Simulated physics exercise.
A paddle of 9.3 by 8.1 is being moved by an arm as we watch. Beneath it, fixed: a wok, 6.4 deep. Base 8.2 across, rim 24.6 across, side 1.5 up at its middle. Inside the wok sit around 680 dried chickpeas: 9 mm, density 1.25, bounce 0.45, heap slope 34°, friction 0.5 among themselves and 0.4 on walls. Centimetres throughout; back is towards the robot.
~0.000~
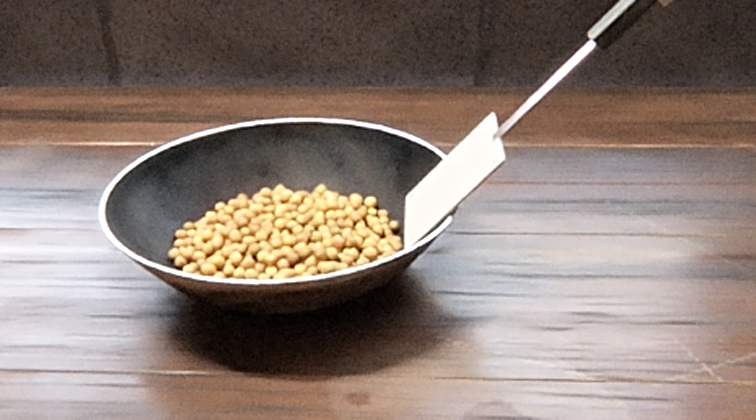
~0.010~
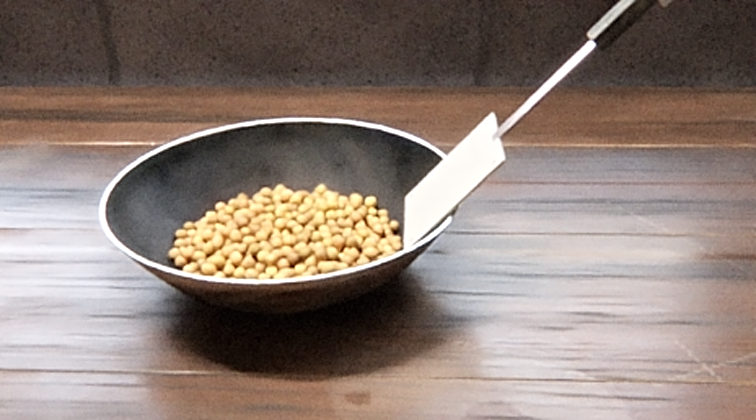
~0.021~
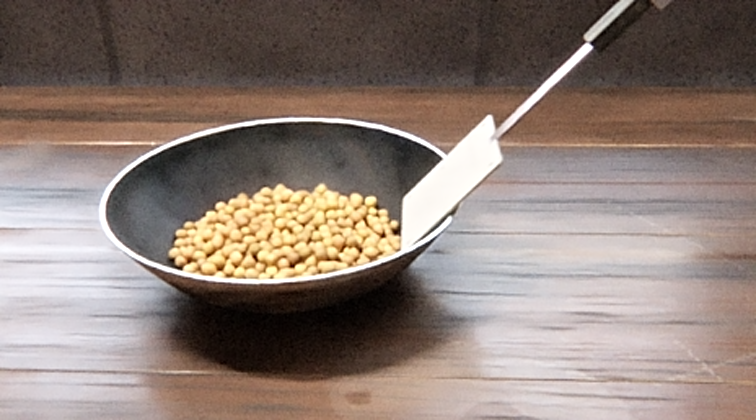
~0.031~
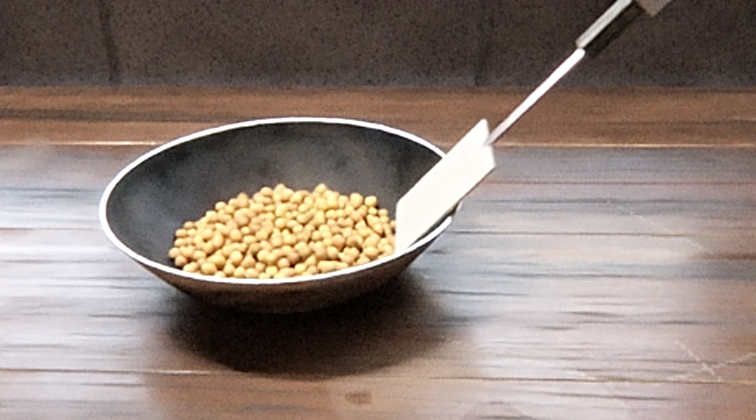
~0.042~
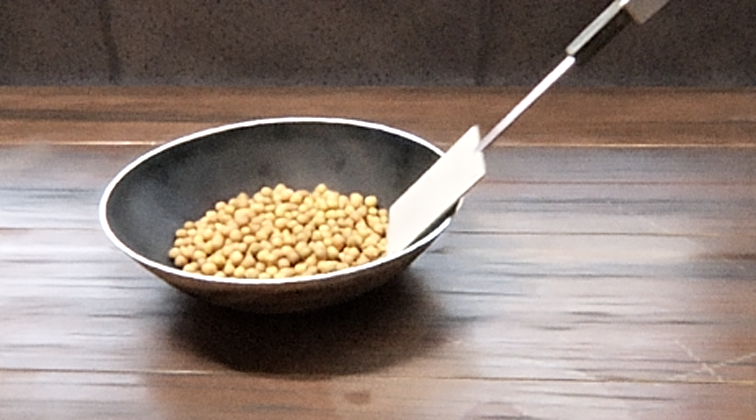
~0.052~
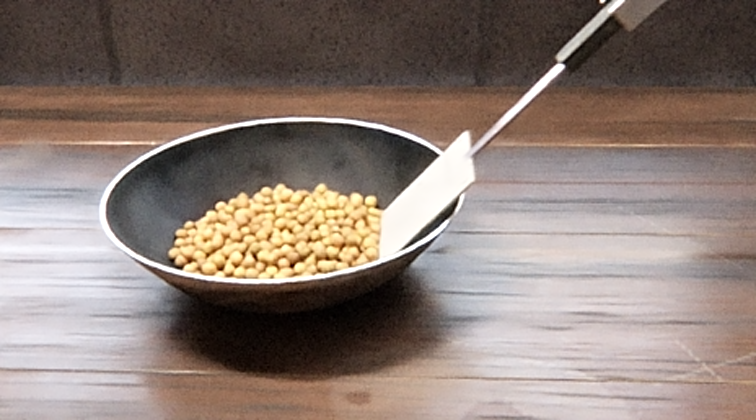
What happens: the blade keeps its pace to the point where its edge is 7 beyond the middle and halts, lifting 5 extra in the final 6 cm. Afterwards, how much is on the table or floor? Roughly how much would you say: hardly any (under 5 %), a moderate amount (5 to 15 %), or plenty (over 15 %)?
I'd say a moderate amount.
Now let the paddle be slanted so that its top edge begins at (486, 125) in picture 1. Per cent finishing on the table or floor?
Roughly 10%.
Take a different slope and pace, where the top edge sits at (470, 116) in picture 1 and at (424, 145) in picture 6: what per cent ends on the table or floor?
I'd put it at roughly 25 per cent.
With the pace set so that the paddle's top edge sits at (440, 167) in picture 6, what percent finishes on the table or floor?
Share: Roughly 25 %.
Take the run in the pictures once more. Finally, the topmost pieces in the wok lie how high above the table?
6.0 cm.
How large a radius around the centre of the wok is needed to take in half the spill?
I'd say some 26 centimetres, give or take.
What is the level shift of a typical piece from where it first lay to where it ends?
About 4 cm.
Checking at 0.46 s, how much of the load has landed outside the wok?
My estimate is roughly 8 %.
After 0.14 s, sloping 48°, highest piece 6 above the table; 681 in the wok.
After 0.22 s, sloping 48°, highest piece 6 above the table; 681 in the wok.
After 0.46 s, sloping 48°, highest piece 6 above the table; 619 in the wok, 55 on the table or floor, 7 on the blade or in flight.
After 1.51 s, sloping 48°, highest piece 6 above the table; 619 in the wok, 62 on the table or floor.
At rest, 619 in the wok, 62 on the table or floor. That is 9 % on the table or floor.
